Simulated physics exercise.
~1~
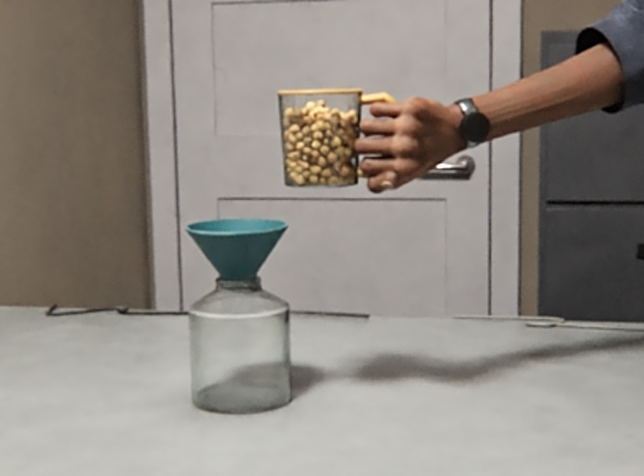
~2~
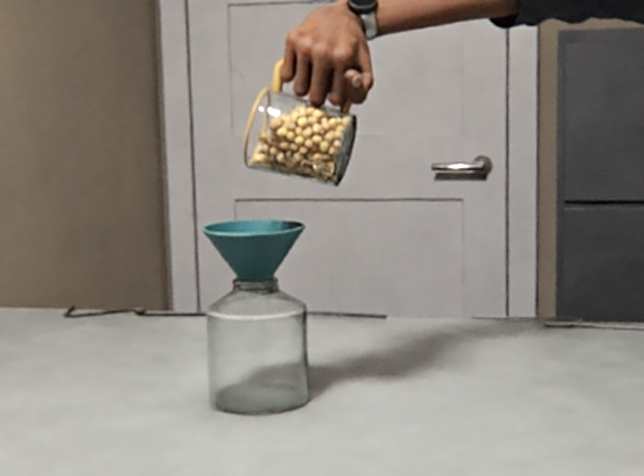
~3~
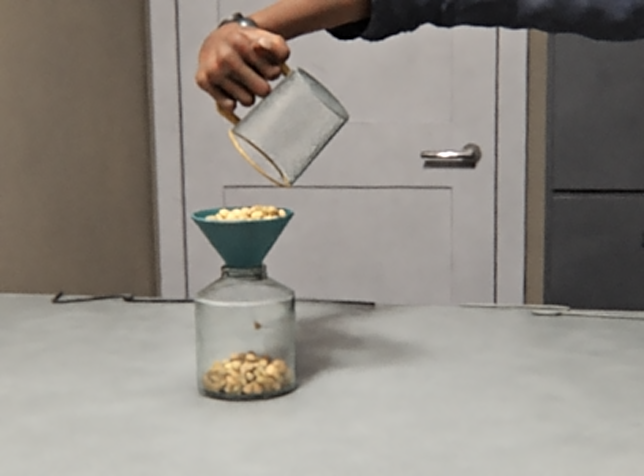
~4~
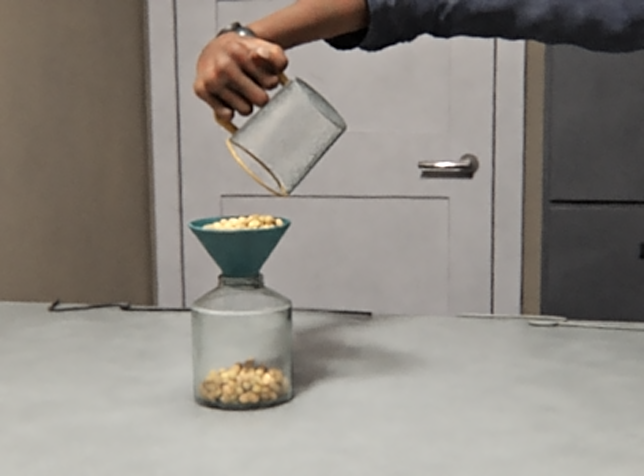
On a pale grey tabletop before a light grey panelled door with a metal handle, seen from the front by a slightly swaying camera, a clear glass jar stands with a teal funnel in its neck. A hand wearing a dark watch holds a clear cup with a yellow rim and handle, full of pale dried chickpeas, above and right of the jar. The hand moves left and tips the cup over the funnel. Chickpeas pour out until the cup is empty. Some settle in the bottom of the jar, while the rest stay heaped in the funnel, with none spilt.
